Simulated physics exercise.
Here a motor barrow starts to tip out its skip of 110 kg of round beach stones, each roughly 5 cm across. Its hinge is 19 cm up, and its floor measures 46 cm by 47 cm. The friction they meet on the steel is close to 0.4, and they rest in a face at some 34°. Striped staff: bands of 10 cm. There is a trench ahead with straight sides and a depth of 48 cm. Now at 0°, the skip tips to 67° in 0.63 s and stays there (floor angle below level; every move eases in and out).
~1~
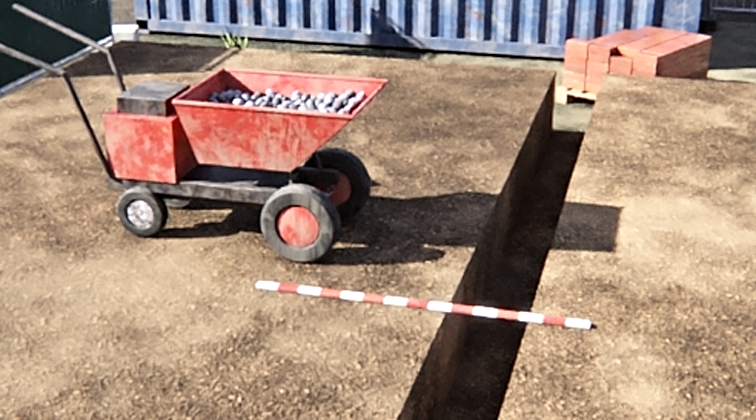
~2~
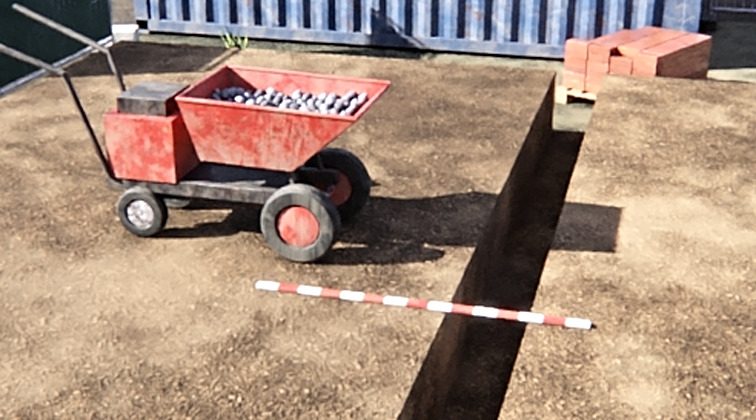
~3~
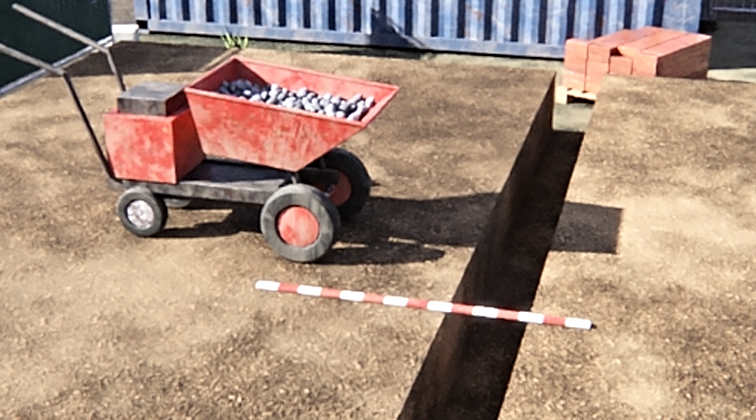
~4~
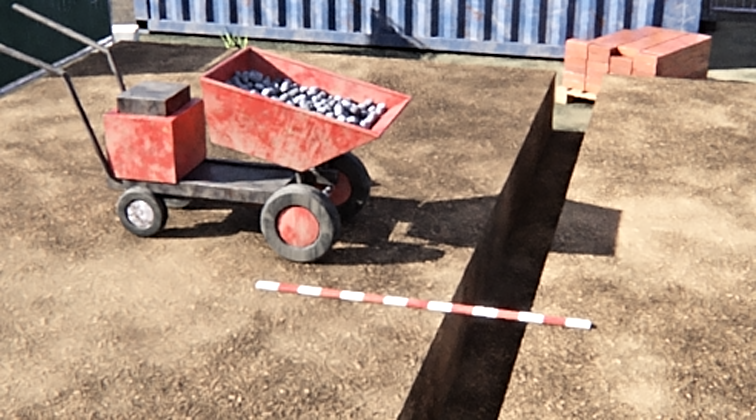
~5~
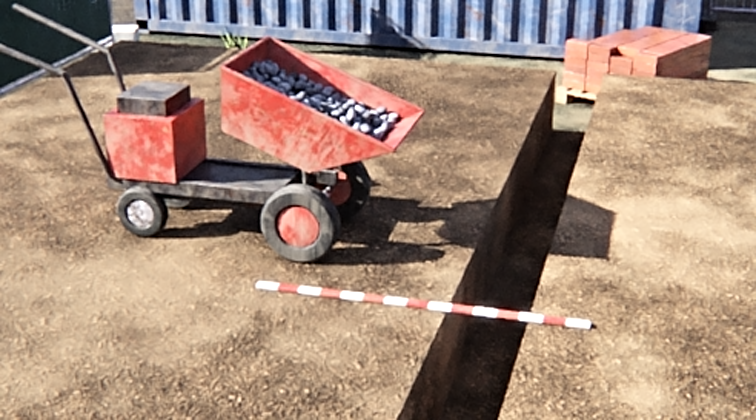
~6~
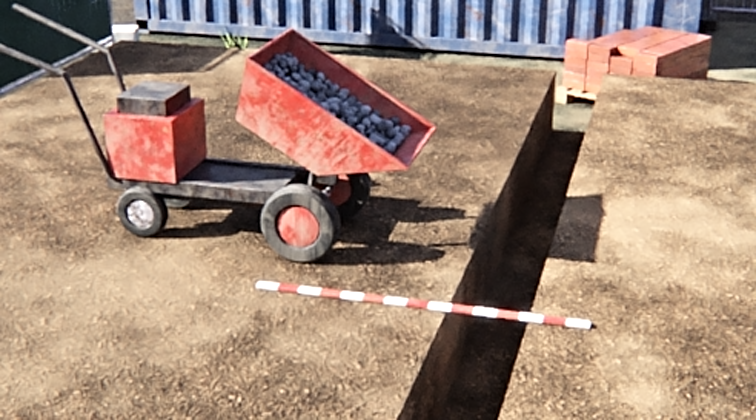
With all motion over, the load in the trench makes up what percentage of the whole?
It makes up about 95 percent of the whole load.
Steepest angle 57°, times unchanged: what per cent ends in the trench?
In that case around 95 percent.
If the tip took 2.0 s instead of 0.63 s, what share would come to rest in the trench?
Trench share: Approx. 90%.
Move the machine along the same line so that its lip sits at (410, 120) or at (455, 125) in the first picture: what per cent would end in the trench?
First place roughly 55%, second roughly 10%.
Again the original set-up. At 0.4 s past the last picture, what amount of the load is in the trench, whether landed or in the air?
By then, around 15 percent.
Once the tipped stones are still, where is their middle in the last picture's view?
Resting centre: About (508, 334).
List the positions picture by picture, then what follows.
The first picture shows lip at (354, 117), floor tilted 0°, highest stones at (341, 103).
The second picture shows lip at (357, 119), floor tilted 2°, highest stones at (275, 100).
The third picture shows lip at (367, 125), floor tilted 6°, highest stones at (235, 89).
The fourth picture shows lip at (380, 136), floor tilted 13°, highest stones at (246, 78).
The fifth picture shows lip at (394, 151), floor tilted 22°, highest stones at (260, 69).
In the sixth picture, the skip is at 31°, its lip at (407, 169); the top of the load is at (281, 62).
Then, 0.2 s after the last picture the floor is at 56°, 100 % in the skip; the foremost stones are at (424, 191).
Then, 0.4 s after the last picture the floor is at 67°, 75 % in the skip, 10 % short of the trench, 15 % in the trench; the foremost stones are at (499, 277).
Then, 0.8 s after the last picture the floor is at 67°, 12 % in the skip, 10 % short of the trench, 78 % in the trench, 1 % past the trench; the foremost stones are at (569, 285).
Then, 2.7 s after the last picture the floor is at 67°, 0 % in the skip, 5 % short of the trench, 95 % in the trench, 1 % past the trench; the foremost stones are at (602, 296).
